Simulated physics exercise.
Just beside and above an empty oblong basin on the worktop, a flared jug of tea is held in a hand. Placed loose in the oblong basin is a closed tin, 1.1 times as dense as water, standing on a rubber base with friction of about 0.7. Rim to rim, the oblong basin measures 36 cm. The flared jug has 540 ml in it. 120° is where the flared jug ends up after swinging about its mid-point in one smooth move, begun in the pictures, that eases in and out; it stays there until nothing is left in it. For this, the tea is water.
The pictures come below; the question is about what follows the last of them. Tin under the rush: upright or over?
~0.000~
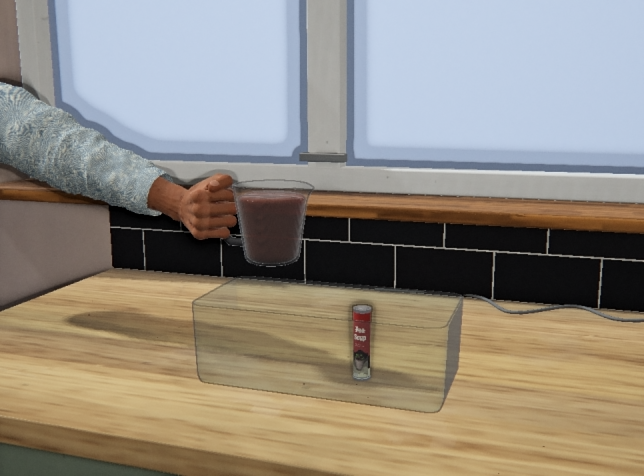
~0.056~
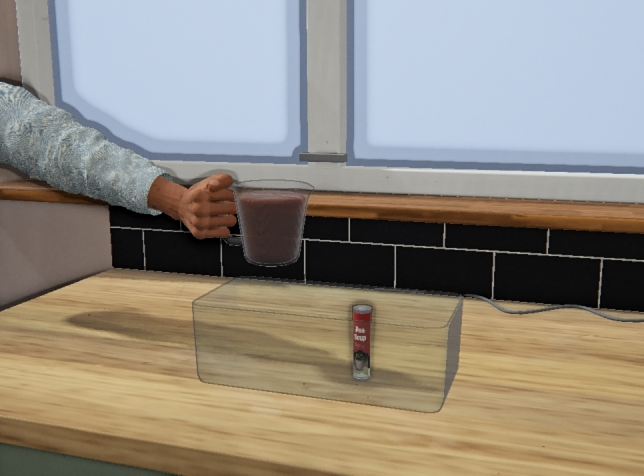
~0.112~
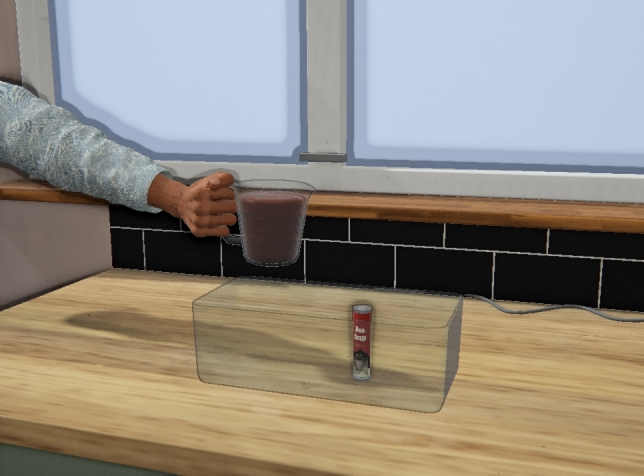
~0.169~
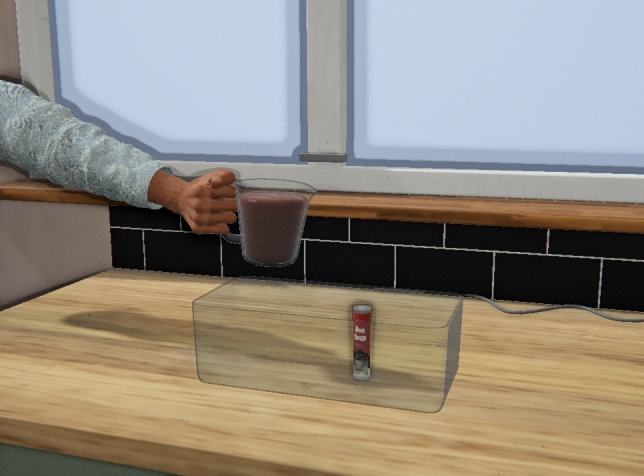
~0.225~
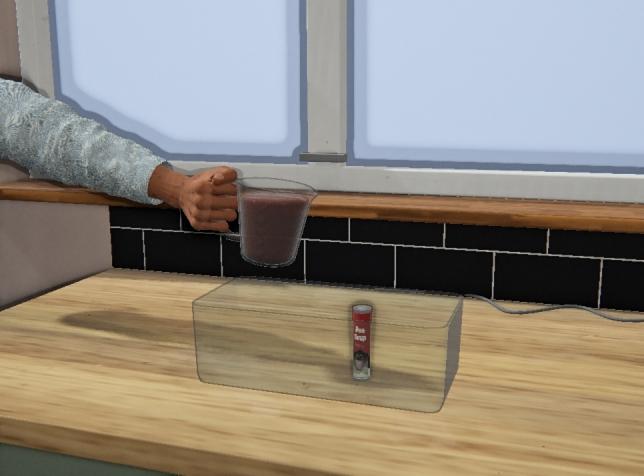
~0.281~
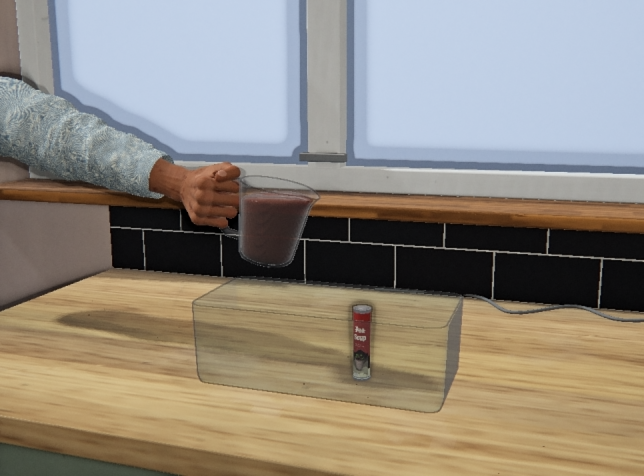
Over.
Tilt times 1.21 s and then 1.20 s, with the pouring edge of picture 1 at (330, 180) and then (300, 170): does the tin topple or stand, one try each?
The tin overturns the first time and overturns the second time.
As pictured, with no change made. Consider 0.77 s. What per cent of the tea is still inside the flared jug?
Near 70 in a hundred.
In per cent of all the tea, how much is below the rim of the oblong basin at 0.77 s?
About 14%.
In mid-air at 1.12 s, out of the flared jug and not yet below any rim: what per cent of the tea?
Airborne fraction: Approx. 6 %.
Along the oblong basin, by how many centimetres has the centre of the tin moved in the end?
It finishes around 7.0 cm from where it began.
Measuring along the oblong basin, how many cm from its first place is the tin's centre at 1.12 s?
4 cm, roughly.
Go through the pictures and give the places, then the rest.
In the first frame, tilt 0°; pouring edge (313, 188); surface from (242, 194) to (306, 197); the oblong basin's rim runs from (215, 290) to (455, 312); the tin's top is at (362, 311).
In the second frame, tilt 0°; pouring edge (314, 188); surface from (242, 194) to (306, 197).
In the third frame, tilt 2°; pouring edge (314, 189); surface from (242, 194) to (307, 198).
In the fourth frame, tilt 4°; pouring edge (316, 191); surface from (244, 194) to (308, 198).
In the fifth frame, tilt 8°; pouring edge (318, 194); surface from (246, 194) to (310, 198).
In the sixth frame, tilt 12°; pouring edge (320, 198); surface from (247, 196) to (314, 200).
By 0.77 s the tilt is 69° and 69 per cent is still to pour; the tin stands where it began.
By 1.12 s the tilt is 109° and 8 per cent is still to pour; the tin leans 45°.
By 1.50 s the tilt is 120° and 0 per cent is still to pour; the tin lies on its side.
By 1.90 s the tilt is 120° and 0 per cent is still to pour; the tin lies on its side.
At rest the tin lies on its side.
